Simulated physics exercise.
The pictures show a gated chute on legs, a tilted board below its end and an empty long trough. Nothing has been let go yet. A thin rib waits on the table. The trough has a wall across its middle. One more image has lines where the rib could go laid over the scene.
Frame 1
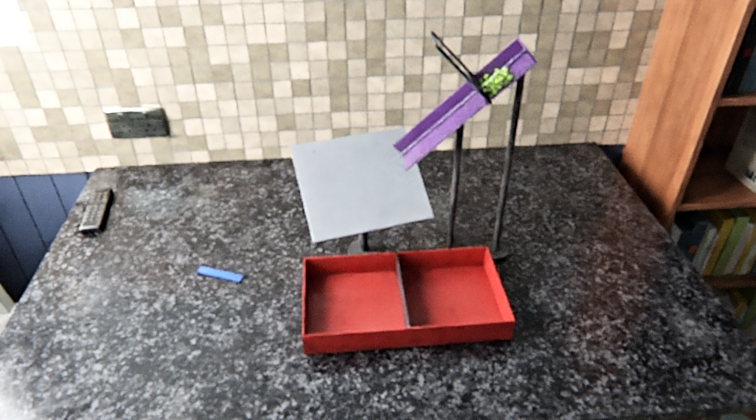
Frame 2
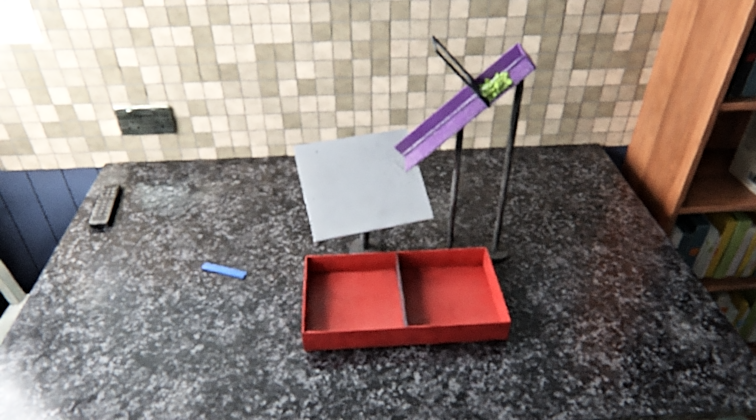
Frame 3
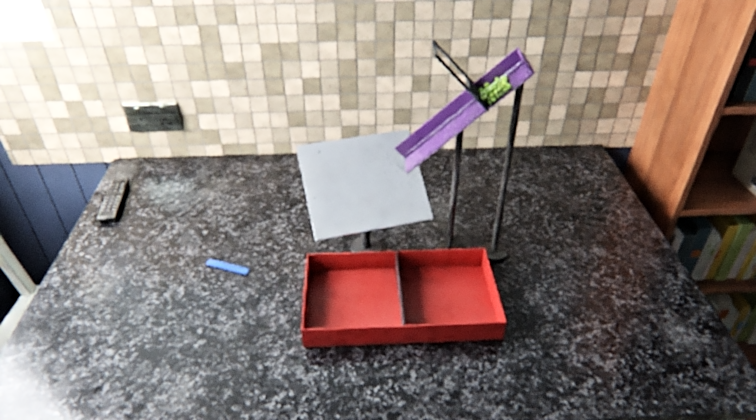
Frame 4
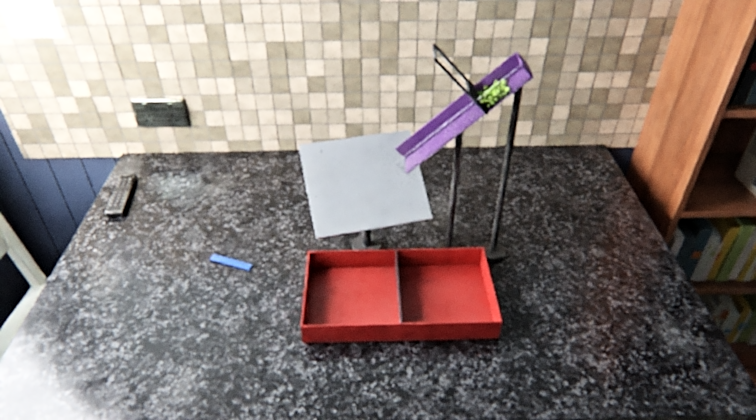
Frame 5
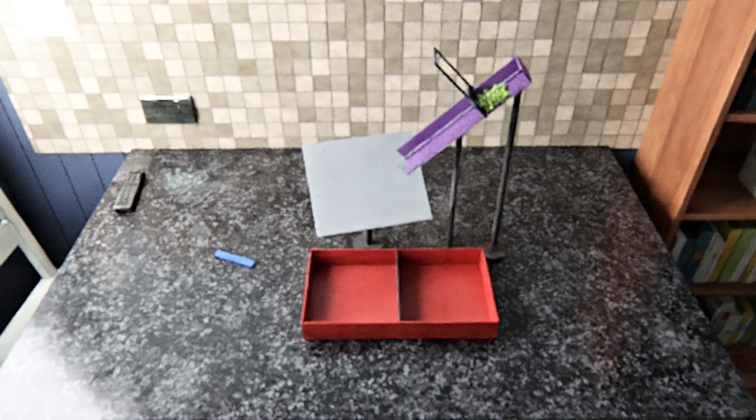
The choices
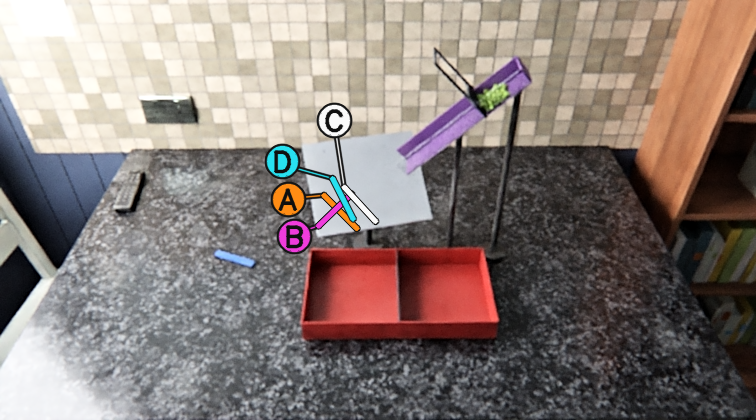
A purple chute on thin black legs slopes down to the left, green peas bunched behind its gate, on a speckled dark table seen from the front and above. Below its lower end stand a tilted grey board and an empty red trough with a middle wall, a small blue strip lying to the left. The camera drifts slightly while the objects stay still.
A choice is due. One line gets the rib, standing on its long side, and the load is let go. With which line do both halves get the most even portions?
Best: C.
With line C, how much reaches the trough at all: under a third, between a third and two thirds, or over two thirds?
It is over two thirds.
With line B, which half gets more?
The left half.
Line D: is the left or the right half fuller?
The left half.
On the marked copy, line A from (323, 195) to (356, 228); line B from (351, 193) to (318, 225); line C from (344, 187) to (375, 221); line D from (332, 178) to (353, 219).
Choosing A, of what is caught, all but a few in the left half, a small share in the right.
Choosing B, of what is caught, all but a few in the left half, a small share in the right.
Choosing C, of what is caught, close to a third in the left half, close to two thirds in the right.
Choosing D, of what is caught, all but a few in the left half, a small share in the right.
